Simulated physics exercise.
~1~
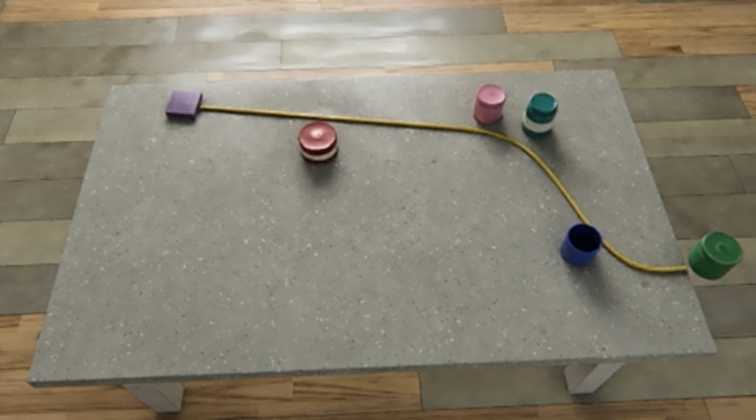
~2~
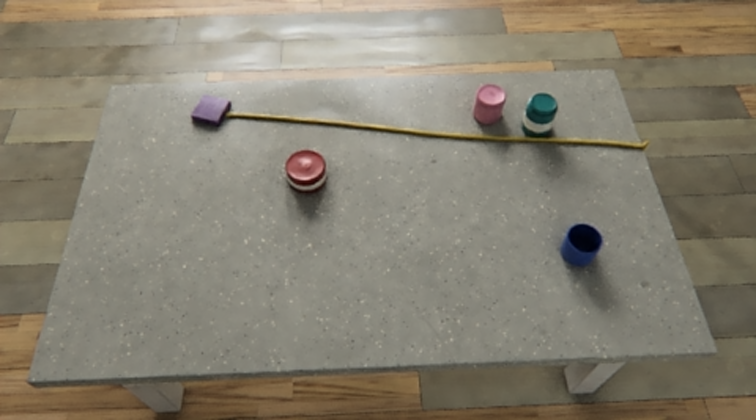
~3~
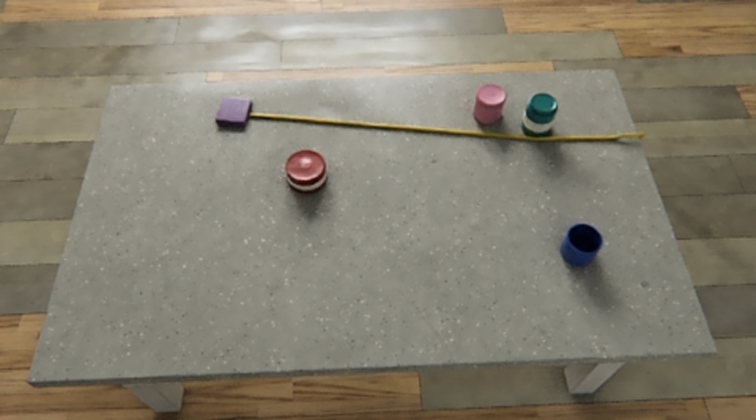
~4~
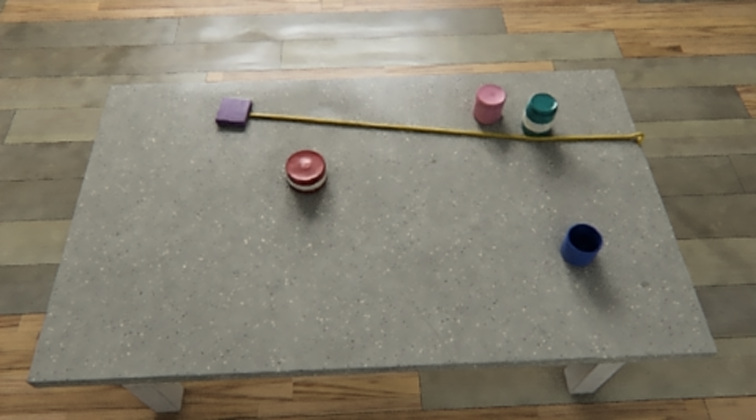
A green cup-shaped speaker hangs just beyond the right edge of a grey speckled table, joined by a long yellow cable to a flat purple phone at the far left. Seen from above, the table stands on a wood-plank floor, with a red tin left of centre, a pink tub and a teal jar at the far right, and a blue mug nearer. The speaker drops out of view, and the cable pulls straight. The phone slides a short way right, while the red tin shifts nearer. Finally everything left on the tabletop rests, the cable stretched to the right edge.
